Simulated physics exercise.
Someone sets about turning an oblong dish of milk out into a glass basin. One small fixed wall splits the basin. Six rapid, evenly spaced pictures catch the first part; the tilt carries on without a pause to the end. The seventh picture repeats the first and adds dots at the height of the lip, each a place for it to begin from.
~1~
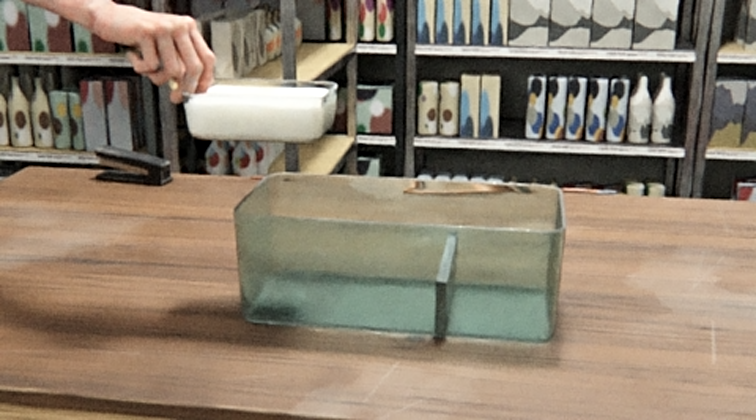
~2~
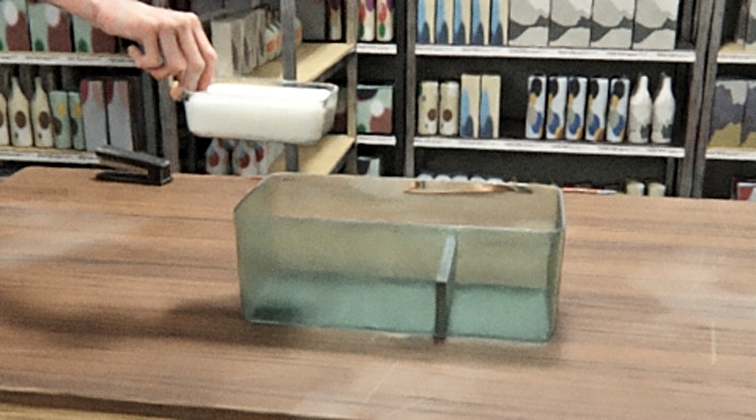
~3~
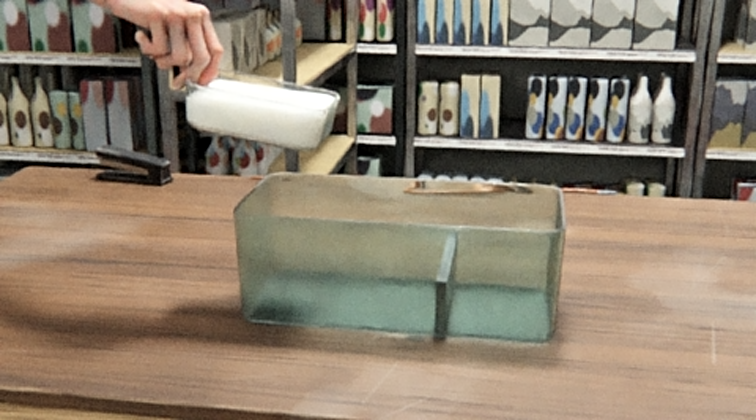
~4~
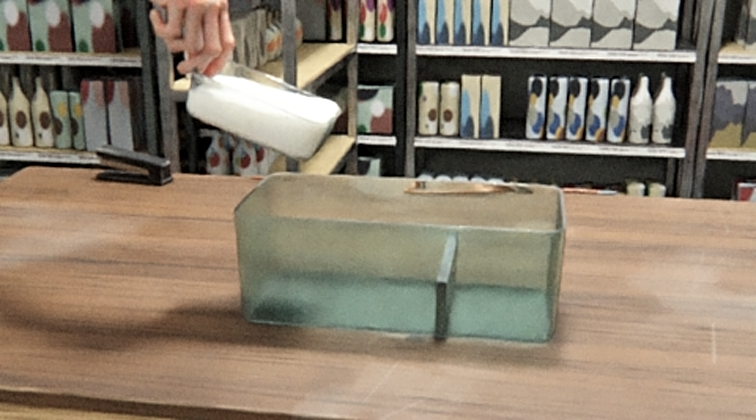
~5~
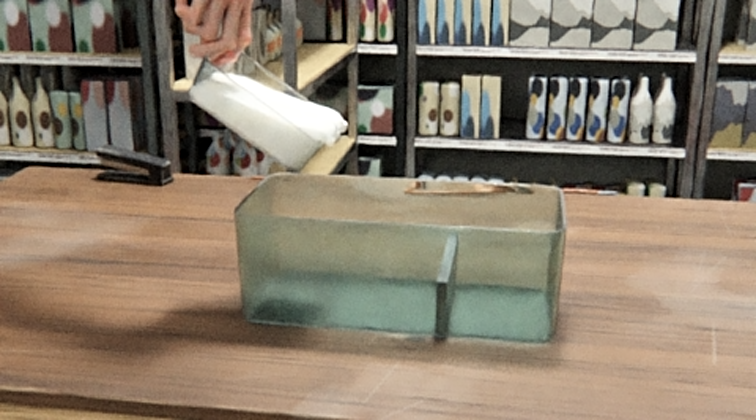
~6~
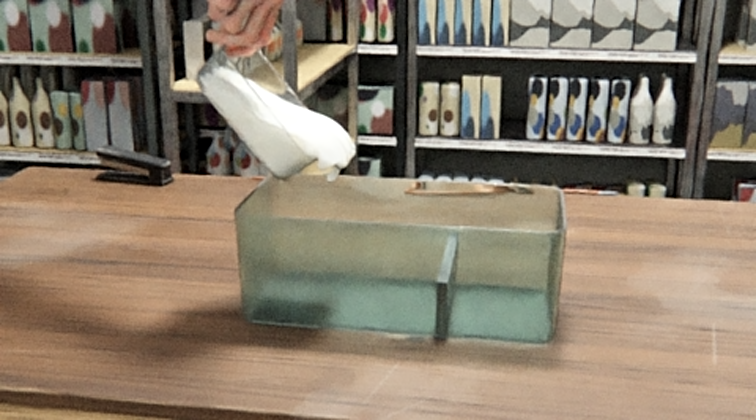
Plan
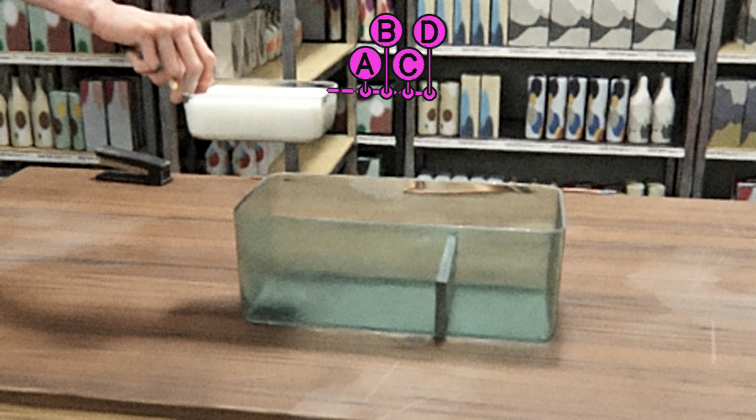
A hand held an oblong clear dish of milk above the left side of a glass basin on a wooden table, then tilted it steeply rightward until the milk slid over its lip.
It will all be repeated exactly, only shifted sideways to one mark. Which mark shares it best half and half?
Choose D.
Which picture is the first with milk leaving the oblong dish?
Picture 4.
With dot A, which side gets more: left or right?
The left side.
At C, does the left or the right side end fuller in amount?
The left side.
On the marked copy, A at (365, 91); B at (386, 92); C at (408, 92); D at (429, 93).
For dot A, about 88 % ends left of the wall and 3 % right of it; 10 % is lost outside.
For dot B, about 93 % ends left of the wall and 3 % right of it; 3 % is lost outside.
For dot C, about 80 % ends left of the wall and 14 % right of it; 7 % is lost outside.
For dot D, about 45 % ends left of the wall and 53 % right of it.
